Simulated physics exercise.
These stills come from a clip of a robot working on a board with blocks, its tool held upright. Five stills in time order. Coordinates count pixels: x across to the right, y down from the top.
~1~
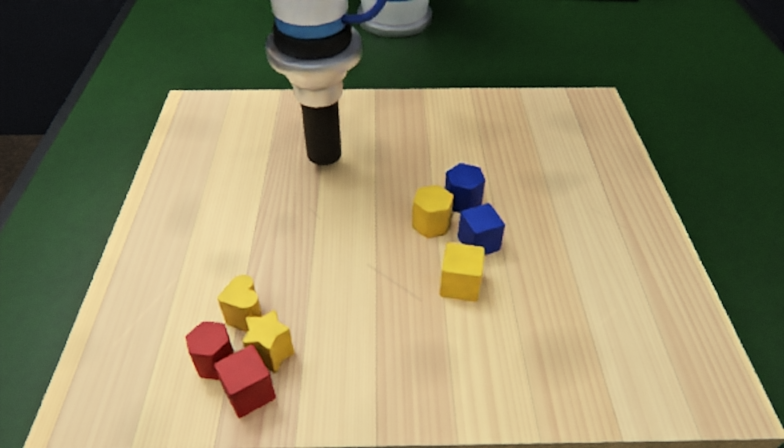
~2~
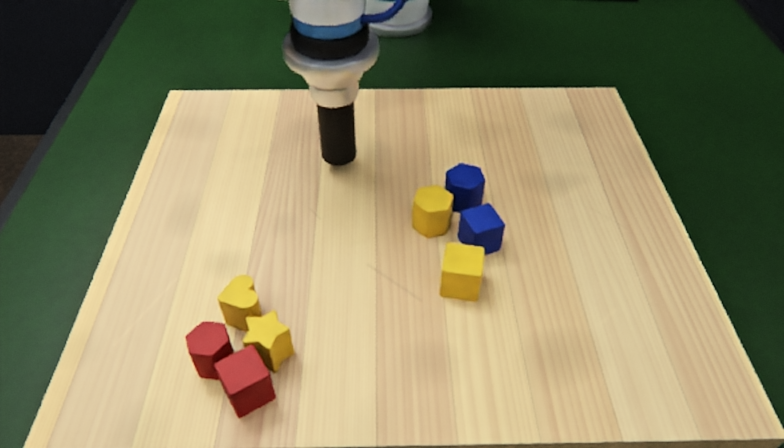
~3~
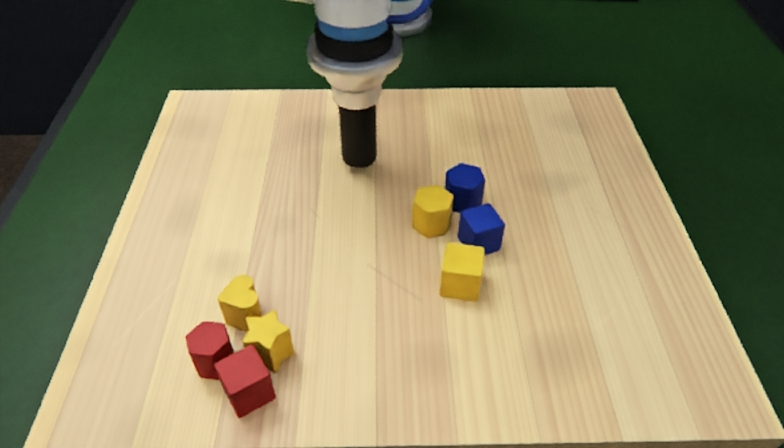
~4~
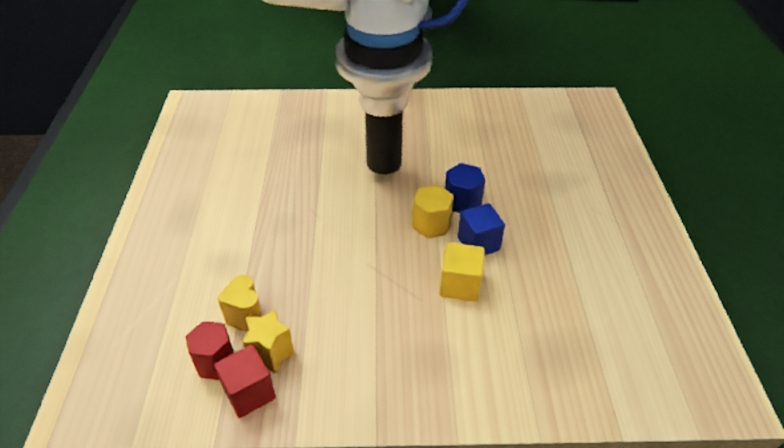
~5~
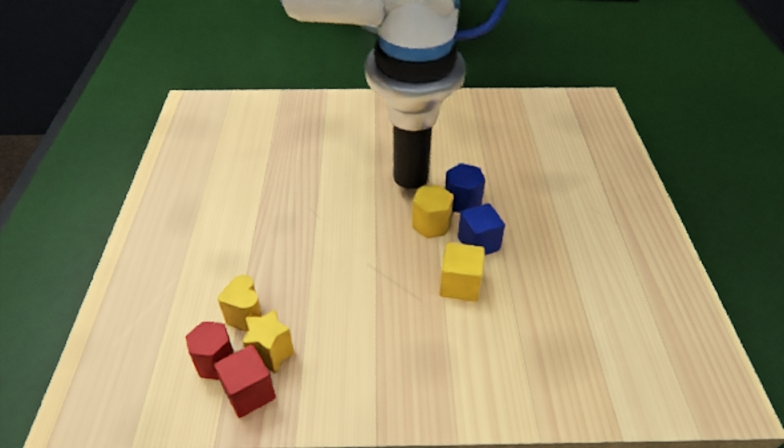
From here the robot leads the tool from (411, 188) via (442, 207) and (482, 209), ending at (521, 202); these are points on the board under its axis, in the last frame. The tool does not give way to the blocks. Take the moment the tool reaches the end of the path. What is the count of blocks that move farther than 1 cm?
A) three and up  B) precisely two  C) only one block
B - precisely two.
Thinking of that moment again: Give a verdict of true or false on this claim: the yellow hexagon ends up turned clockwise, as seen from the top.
My answer: True.
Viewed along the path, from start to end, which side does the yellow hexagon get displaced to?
It goes right.
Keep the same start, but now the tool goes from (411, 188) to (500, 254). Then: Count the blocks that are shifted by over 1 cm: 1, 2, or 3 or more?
3 or more.
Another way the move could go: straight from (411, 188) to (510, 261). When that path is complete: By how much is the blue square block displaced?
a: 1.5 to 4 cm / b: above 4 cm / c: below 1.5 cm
My pick is b.
What follows on the original path. One third of the way, tool at (443, 196); yellow hexagon at (440, 207), turned 30° clockwise; blue hexagon at (483, 179), turned 15° anticlockwise.
Two thirds of the way, tool at (484, 198); yellow hexagon at (440, 208), turned 30° clockwise; blue hexagon at (525, 178), turned 25° anticlockwise.
At the end, tool at (524, 191); yellow hexagon at (440, 208), turned 30° clockwise; blue hexagon at (565, 174); blue square block in place.
